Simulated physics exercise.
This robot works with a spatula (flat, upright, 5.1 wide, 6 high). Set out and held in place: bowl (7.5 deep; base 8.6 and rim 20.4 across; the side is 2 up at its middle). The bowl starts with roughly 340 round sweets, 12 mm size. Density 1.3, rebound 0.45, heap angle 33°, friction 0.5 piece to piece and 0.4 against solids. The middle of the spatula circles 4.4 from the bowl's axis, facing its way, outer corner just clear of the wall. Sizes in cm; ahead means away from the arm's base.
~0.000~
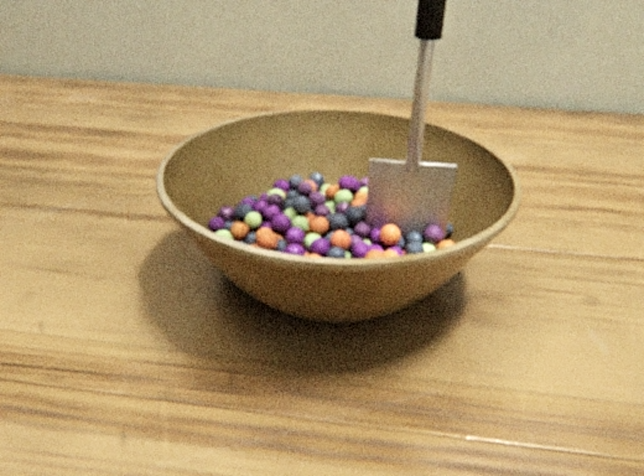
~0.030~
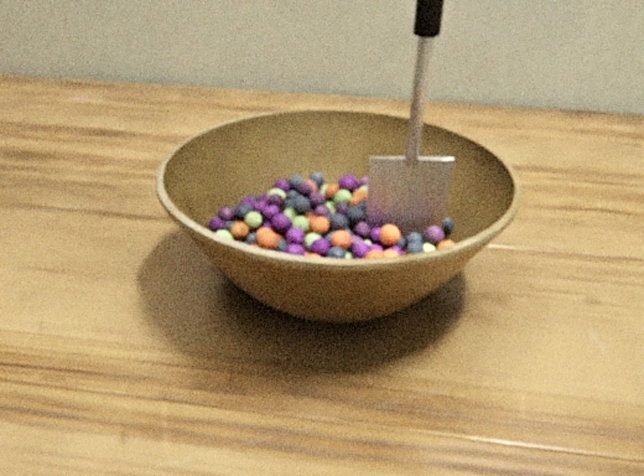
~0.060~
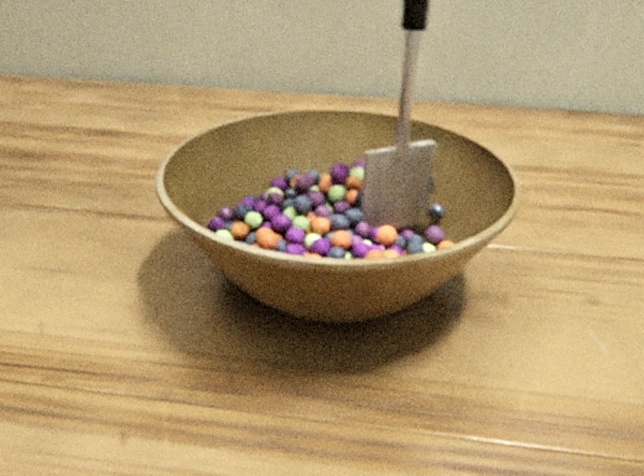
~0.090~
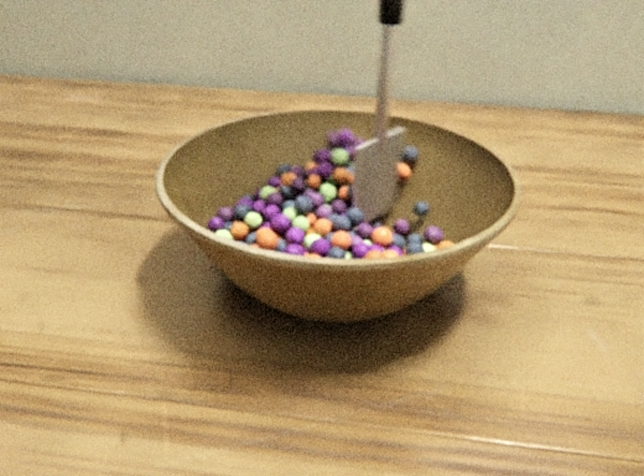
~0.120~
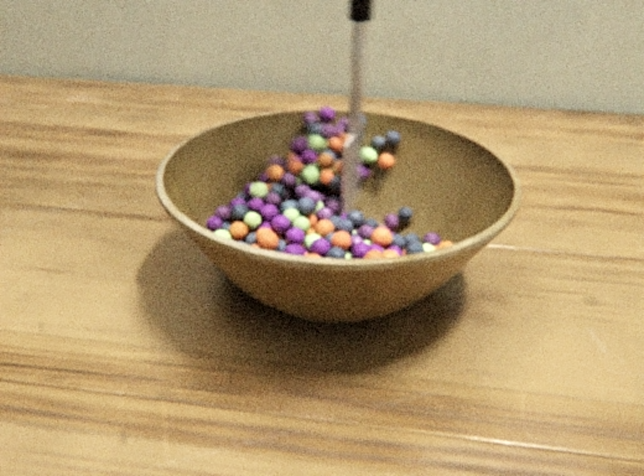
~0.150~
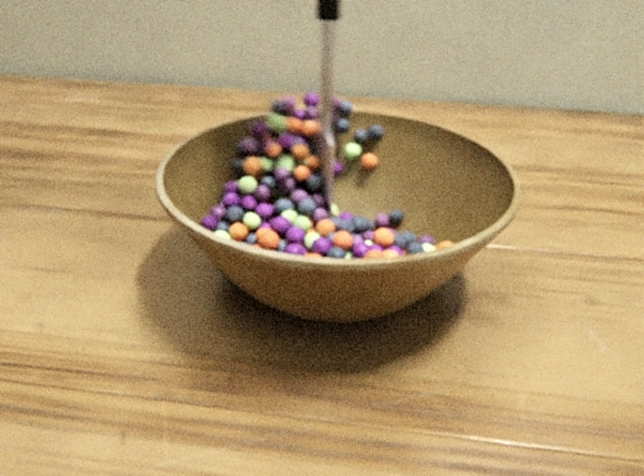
A bowl stays still as a spatula sweeps left, pushing colourful sweets up its far side.
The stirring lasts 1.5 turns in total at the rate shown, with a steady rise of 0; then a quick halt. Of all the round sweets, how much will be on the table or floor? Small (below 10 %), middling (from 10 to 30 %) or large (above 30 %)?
Share on the table or floor: Middling (from 10 to 30 %).
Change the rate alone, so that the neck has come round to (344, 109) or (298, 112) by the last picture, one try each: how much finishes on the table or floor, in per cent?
About 15 and 40 per cent.
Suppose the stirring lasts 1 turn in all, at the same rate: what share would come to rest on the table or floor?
In that case some 20 per cent.
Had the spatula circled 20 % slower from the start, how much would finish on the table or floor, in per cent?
In that case some 10 per cent.
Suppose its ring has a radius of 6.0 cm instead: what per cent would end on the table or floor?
It would be near 0 per cent.
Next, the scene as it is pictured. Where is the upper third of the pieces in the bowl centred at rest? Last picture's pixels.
Near (269, 244).
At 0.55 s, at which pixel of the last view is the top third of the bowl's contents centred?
Around (359, 156).
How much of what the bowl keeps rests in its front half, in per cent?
Roughly 60 per cent.
After 0.35 s, 274° round, highest piece 10 above the table; 307 in the bowl, 11 on the table or floor, 19 in flight or on the tool.
After 0.55 s, 80° round, highest piece 9 above the table; 278 in the bowl, 49 on the table or floor, 10 in flight or on the tool.
After 0.85 s, 180° round, highest piece 7 above the table; 261 in the bowl, 73 on the table or floor, 3 in flight or on the tool.
After 1.55 s, 180° round, highest piece 7 above the table; 261 in the bowl, 76 on the table or floor.
In the end, 261 in the bowl, 76 on the table or floor. That is 23 % on the table or floor.
